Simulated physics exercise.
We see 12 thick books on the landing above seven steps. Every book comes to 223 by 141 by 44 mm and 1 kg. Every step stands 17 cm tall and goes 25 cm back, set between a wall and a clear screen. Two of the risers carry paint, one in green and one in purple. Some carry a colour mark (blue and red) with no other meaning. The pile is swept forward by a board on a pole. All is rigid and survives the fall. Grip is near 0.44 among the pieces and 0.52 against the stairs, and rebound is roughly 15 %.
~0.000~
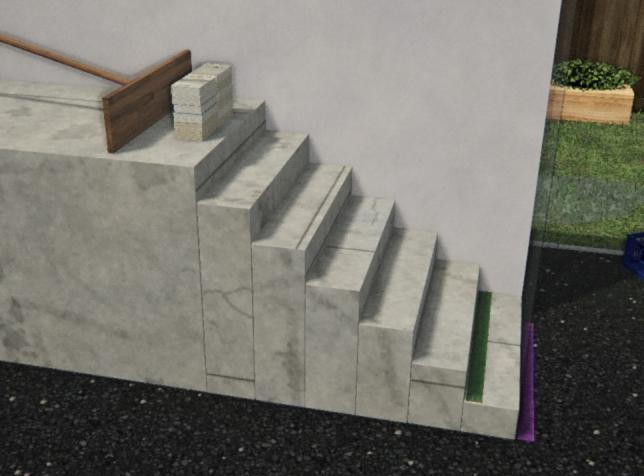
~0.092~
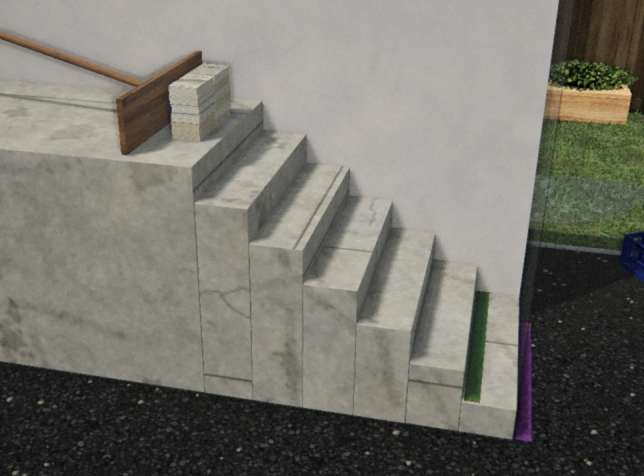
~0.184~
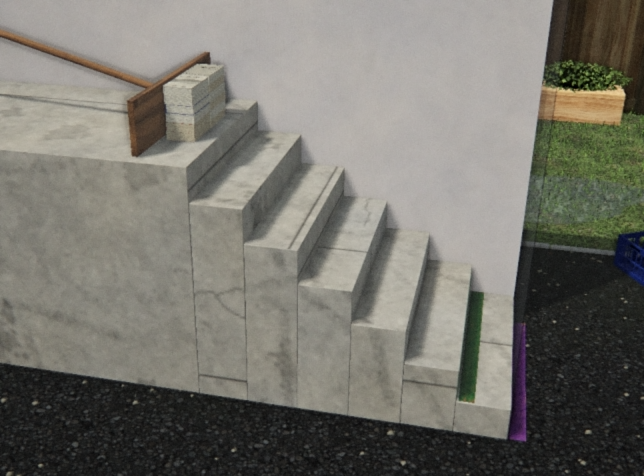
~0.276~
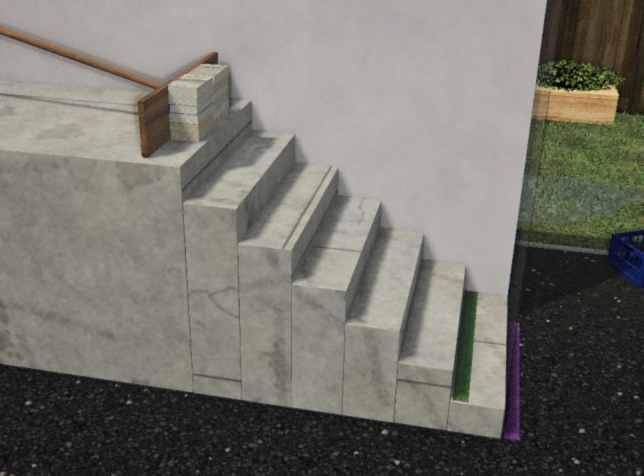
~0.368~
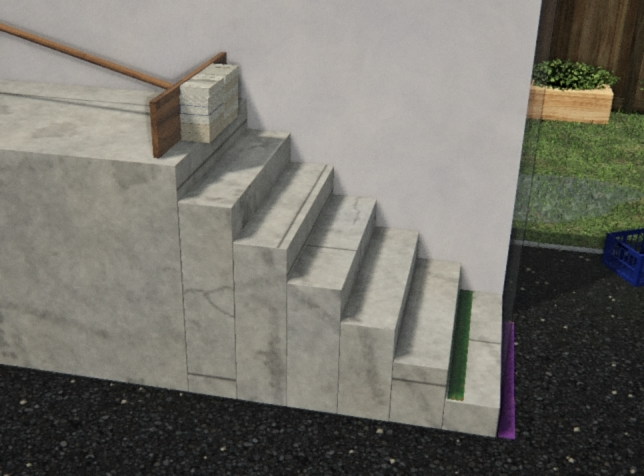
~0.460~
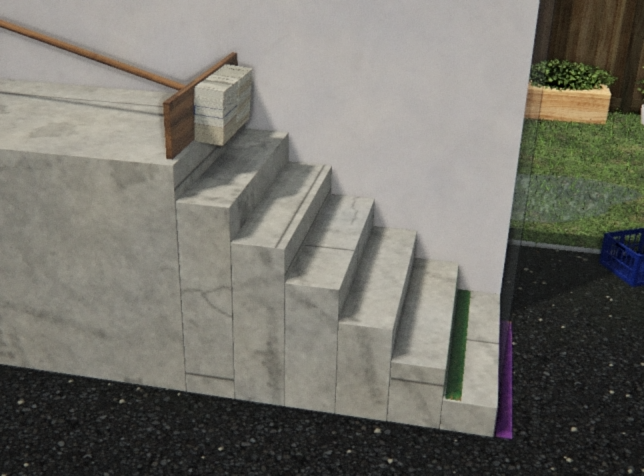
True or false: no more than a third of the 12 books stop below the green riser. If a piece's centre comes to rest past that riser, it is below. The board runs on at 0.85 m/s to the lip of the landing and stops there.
True.
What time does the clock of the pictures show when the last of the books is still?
Close to 2.5 seconds.
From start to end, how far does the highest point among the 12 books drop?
Lower by close to 33 cm.
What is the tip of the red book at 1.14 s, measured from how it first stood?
Some 60 degrees.
After 0.66 s, none of the 12 books below the green riser, 12 disturbed; red book leaning 38°, 18 cm lower; blue book leaning 37°, 19 cm lower.
After 1.14 s, none of the 12 books below the green riser, 12 disturbed; blue book upside down; red book leaning 57°, 34 cm lower.
At rest (2.5 s), 2 of the 12 books below the green riser; blue book upside down; red book 39 cm lower. That is 17 per cent. As the last picture would show them, middles, blue book near (333, 244), red book near (270, 204).
